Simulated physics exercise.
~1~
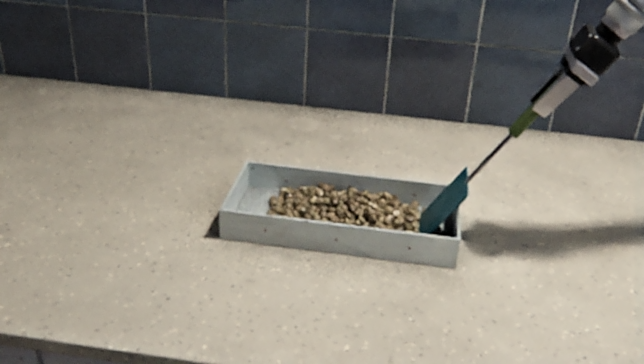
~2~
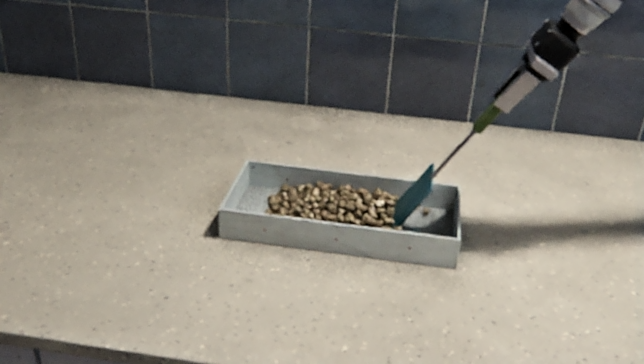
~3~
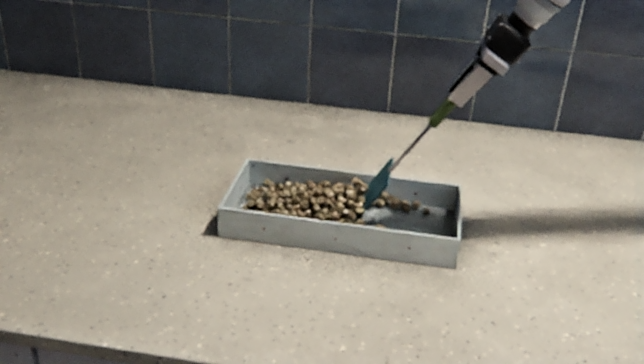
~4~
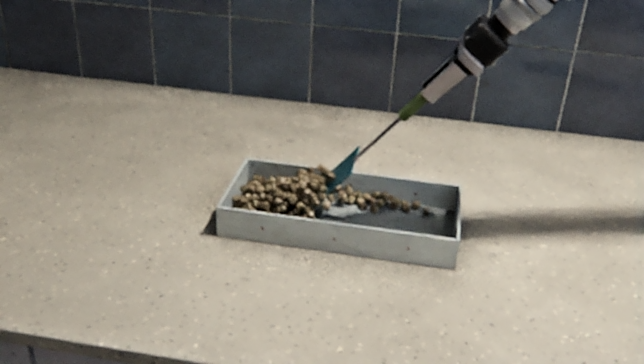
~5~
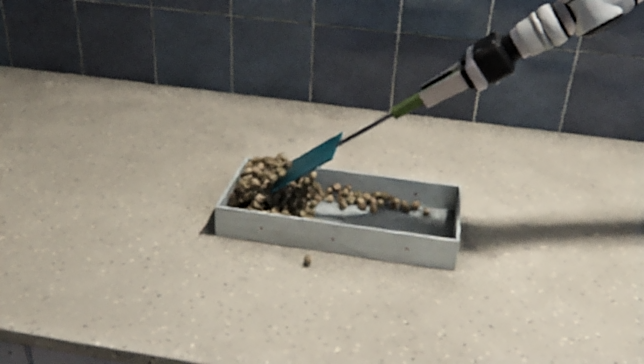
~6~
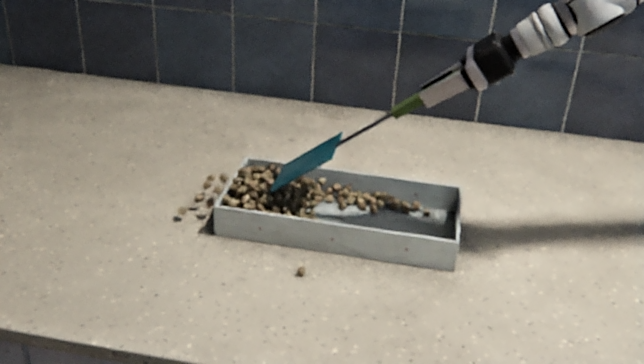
A robotic arm dragged a teal spatula leftward through a gray tray of small brown pebbles, heaping them at the left end, then tilted the blade flatter as a few spilled onto the counter, leaving most still in the tray.
